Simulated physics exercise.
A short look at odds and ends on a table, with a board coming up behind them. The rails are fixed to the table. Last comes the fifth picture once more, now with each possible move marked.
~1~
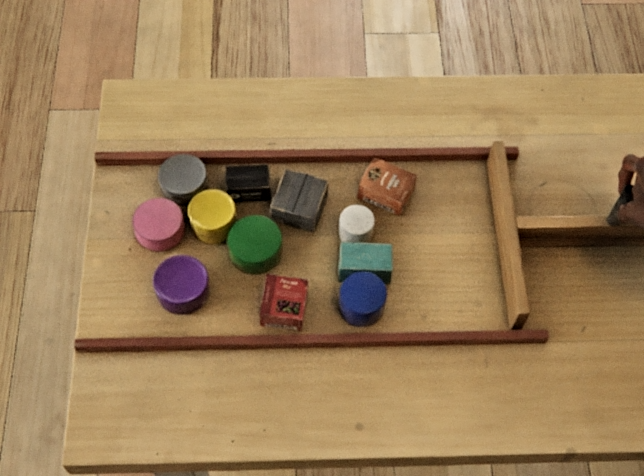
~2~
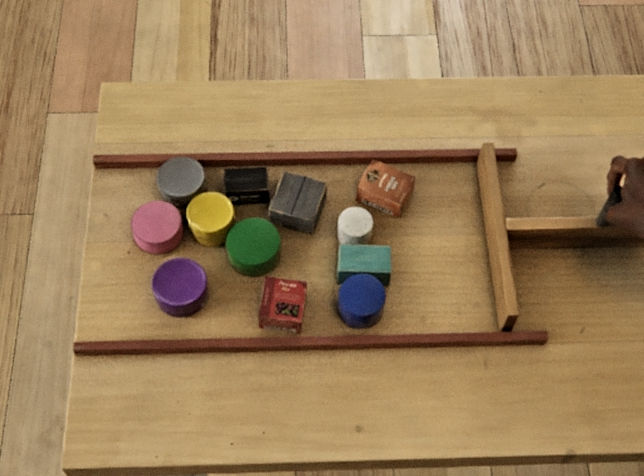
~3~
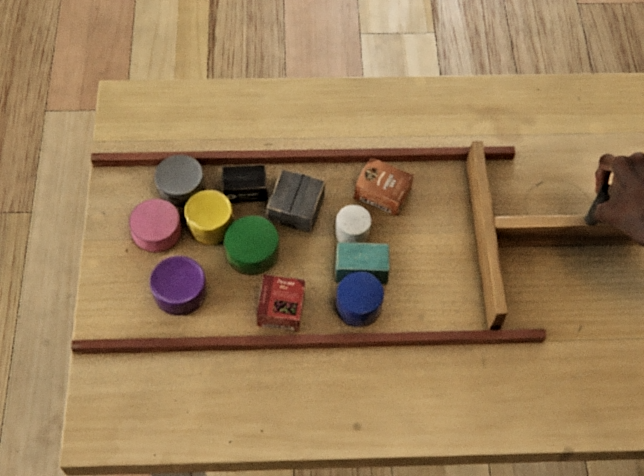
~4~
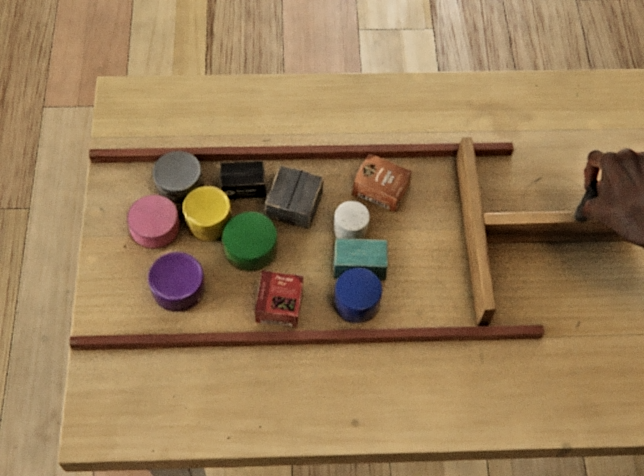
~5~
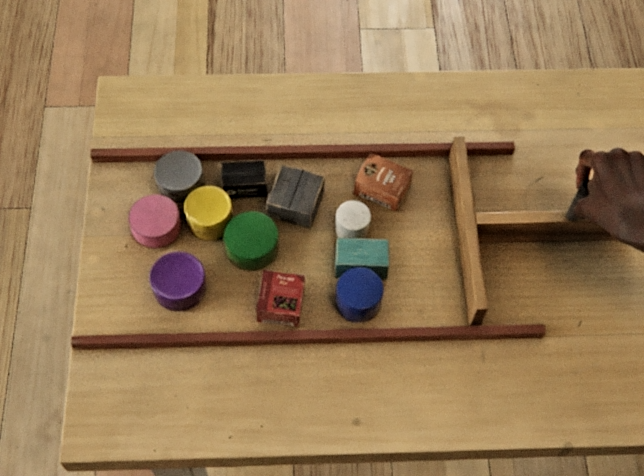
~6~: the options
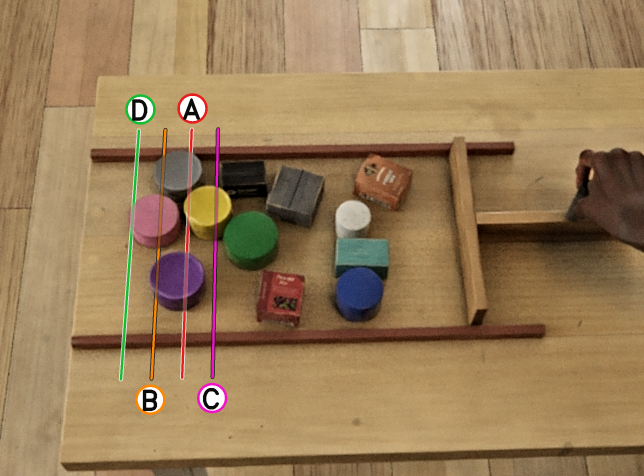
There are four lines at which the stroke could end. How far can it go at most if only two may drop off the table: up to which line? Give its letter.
Line C.
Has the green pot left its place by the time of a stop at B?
Yes.
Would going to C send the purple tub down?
No.
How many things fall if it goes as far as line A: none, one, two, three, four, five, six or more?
Five.
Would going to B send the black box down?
By then, yes.
On the marked copy, A at (187, 245); B at (159, 245); C at (216, 244); D at (131, 246).
With C. Early on, board (380, 220); blue pot (354, 295); orange packet (343, 192).
Further on, board (289, 222); pink tin (115, 225); grey jar (120, 176).
At the end, board (218, 223); pink tin over the edge; grey jar over the edge; two fallen.
As for the rest, A drops five; B drops five; D drops eight.
